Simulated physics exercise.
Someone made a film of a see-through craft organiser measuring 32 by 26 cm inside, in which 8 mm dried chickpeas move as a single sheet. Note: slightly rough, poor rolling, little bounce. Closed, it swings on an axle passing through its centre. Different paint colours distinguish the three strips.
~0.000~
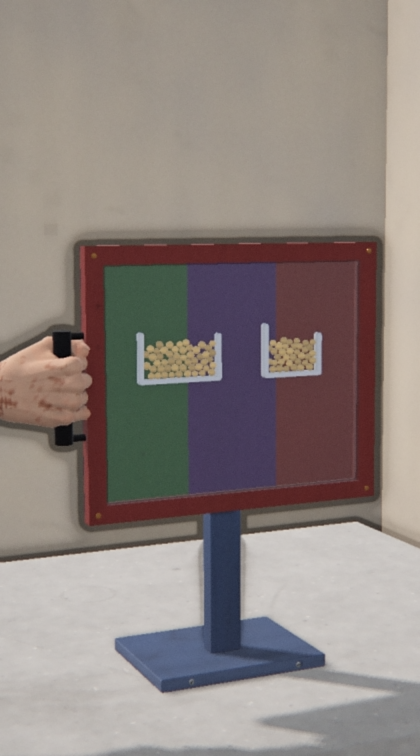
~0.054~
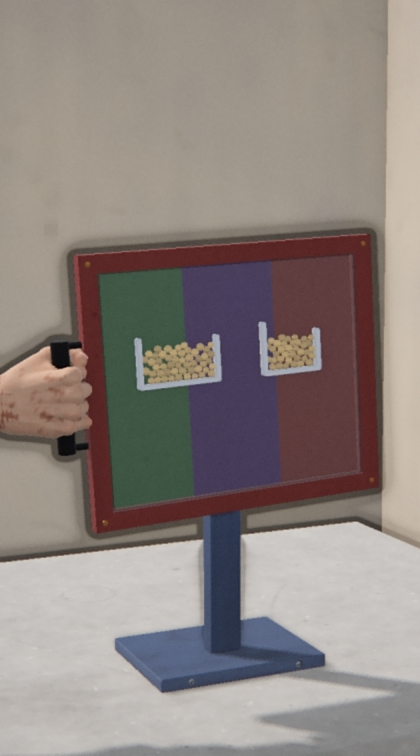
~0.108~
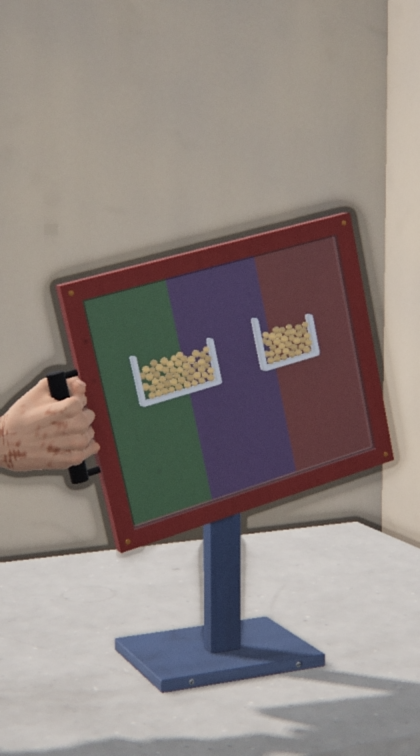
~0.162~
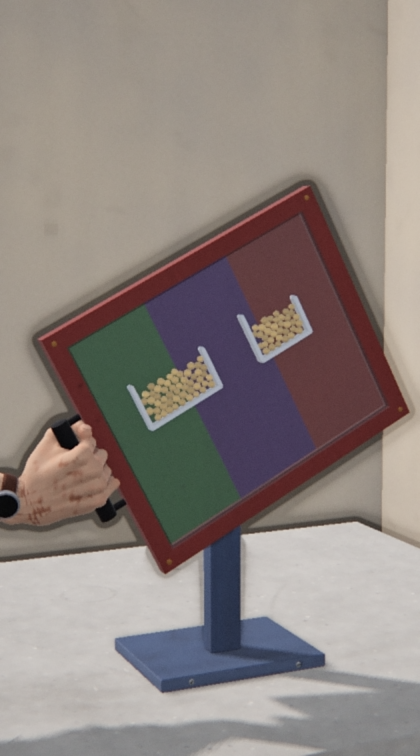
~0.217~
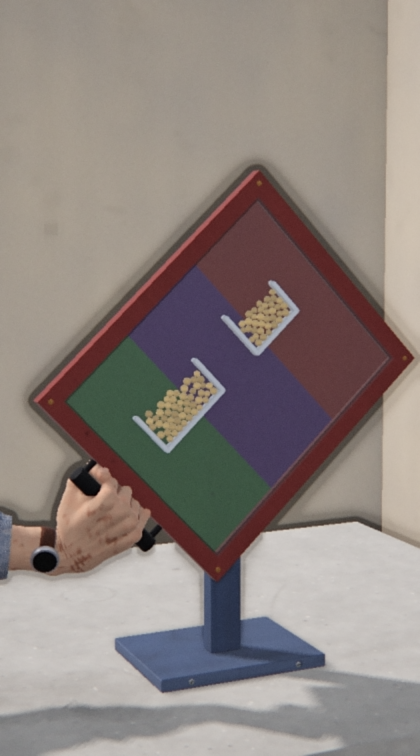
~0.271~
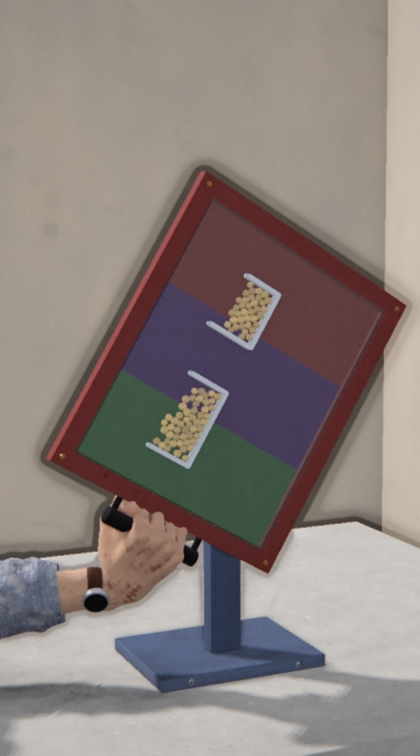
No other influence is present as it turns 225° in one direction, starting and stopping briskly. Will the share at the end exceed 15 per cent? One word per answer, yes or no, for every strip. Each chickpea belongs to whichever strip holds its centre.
Red: Yes, purple: Yes, green: No.
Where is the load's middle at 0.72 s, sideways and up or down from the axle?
I'd put it near 6 centimetres to the right and 11 centimetres below.
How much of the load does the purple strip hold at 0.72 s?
Around 20 per cent.
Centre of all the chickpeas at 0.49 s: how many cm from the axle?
Left by about 3 cm and below by about 6 cm.
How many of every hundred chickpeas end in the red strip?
Roughly 70%.
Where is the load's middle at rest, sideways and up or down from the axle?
Some 2 cm right and 14 cm below.
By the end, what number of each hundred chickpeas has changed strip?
About 70 in a hundred.
After 0.49 s, it stands 123° anticlockwise; the chickpeas' middle is 3 cm left of and 6 cm below the centre; red 25 %, purple 20 %, green 55 %.
After 0.72 s, it has come round 191° anticlockwise; the chickpeas' middle is 6 cm right of and 11 cm below the centre; red 25 %, purple 20 %, green 55 %.
After 0.91 s, it has come round 225° anticlockwise; the chickpeas' middle is 10 cm right of and 7 cm below the centre; red 25 %, purple 25 %, green 50 %.
All still by 2.2 s, it has come round 225° anticlockwise; red 70 %, purple 20 %, green 10 %.
